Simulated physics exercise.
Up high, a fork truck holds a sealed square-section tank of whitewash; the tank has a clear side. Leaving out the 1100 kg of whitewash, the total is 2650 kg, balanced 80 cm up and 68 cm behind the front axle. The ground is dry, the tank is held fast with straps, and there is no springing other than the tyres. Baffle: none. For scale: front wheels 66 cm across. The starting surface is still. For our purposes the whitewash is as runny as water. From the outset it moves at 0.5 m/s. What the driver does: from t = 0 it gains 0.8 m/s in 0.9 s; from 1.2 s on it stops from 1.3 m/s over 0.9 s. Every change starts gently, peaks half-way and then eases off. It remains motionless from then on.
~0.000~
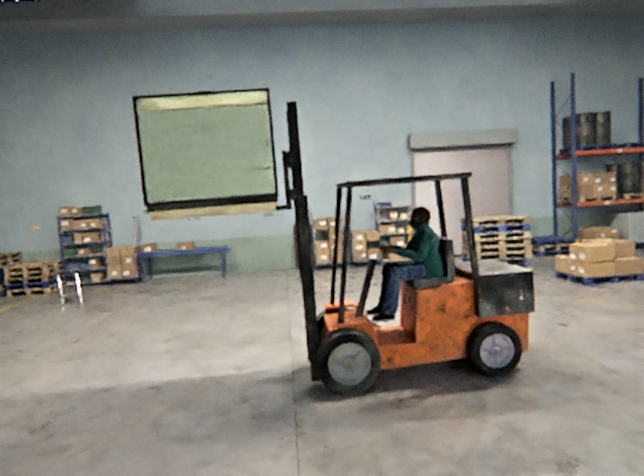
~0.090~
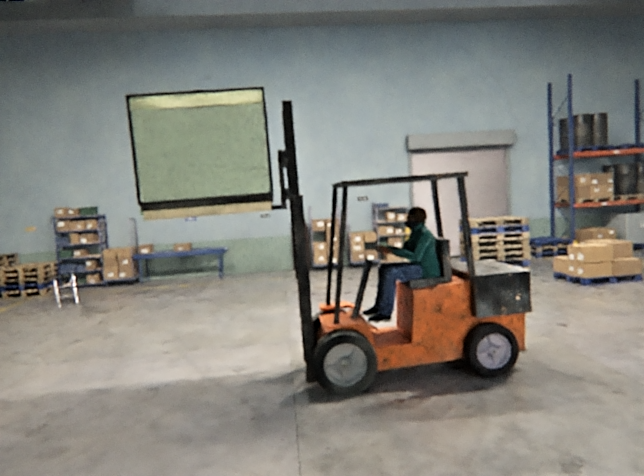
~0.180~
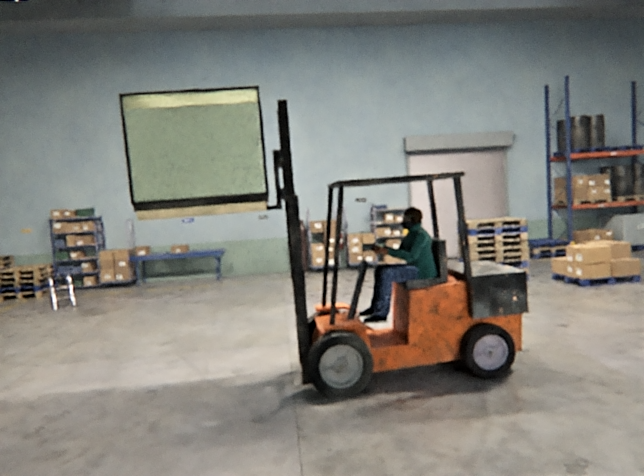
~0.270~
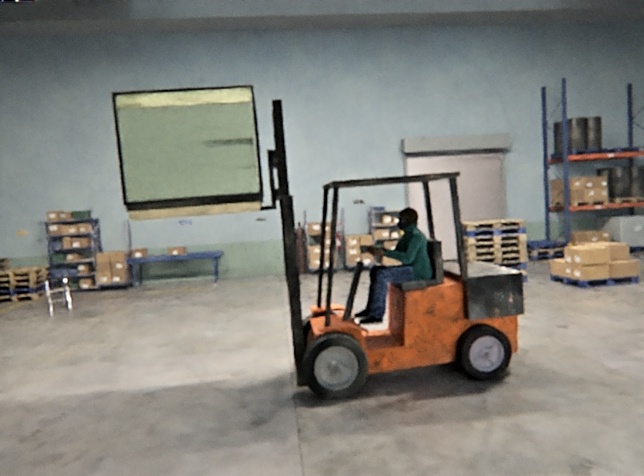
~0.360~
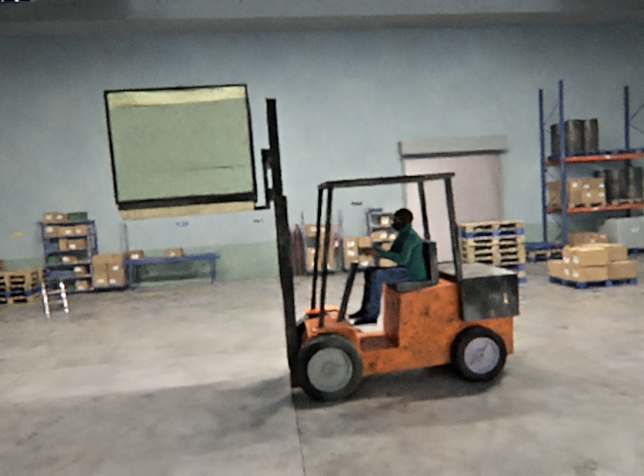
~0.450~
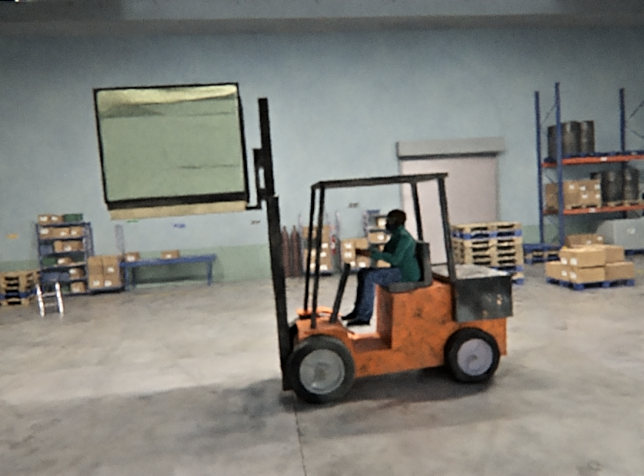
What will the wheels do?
Result: Overturned.
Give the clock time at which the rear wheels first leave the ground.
Around 1.55 s.
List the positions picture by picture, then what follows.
In the first frame, it reaches (157, 114) at the front; it reaches (249, 109) at the back; it rides level; the front is on the left; a wheel hub at (350, 365).
In the second frame, it reaches (151, 112) at the front; it reaches (244, 108) at the back; it rides level.
In the third frame, it reaches (144, 112) at the front; it reaches (239, 107) at the back; it rides level.
In the fourth frame, it reaches (137, 111) at the front; it reaches (233, 106) at the back; it rides level.
In the fifth frame, it reaches (130, 111) at the front; it reaches (226, 103) at the back; it rides level.
In the sixth frame, it reaches (119, 111) at the front; it reaches (217, 100) at the back; it rides level; a wheel hub at (323, 373).
Then, 1.10 s in, the lean is 0°, wheels down; the liquid stands 82 cm at the back and 83 cm at the front.
Then, 1.55 s in, the lean is 1° nose down, the rear 2 cm in the air; the liquid stands 70 cm at the back and 90 cm at the front.
Then, 1.75 s in, the lean is 3° nose down, the rear 8 cm in the air; the liquid stands 72 cm at the back and 89 cm at the front.
Then, 3.00 s in, it has passed 50° nose down and is going over.
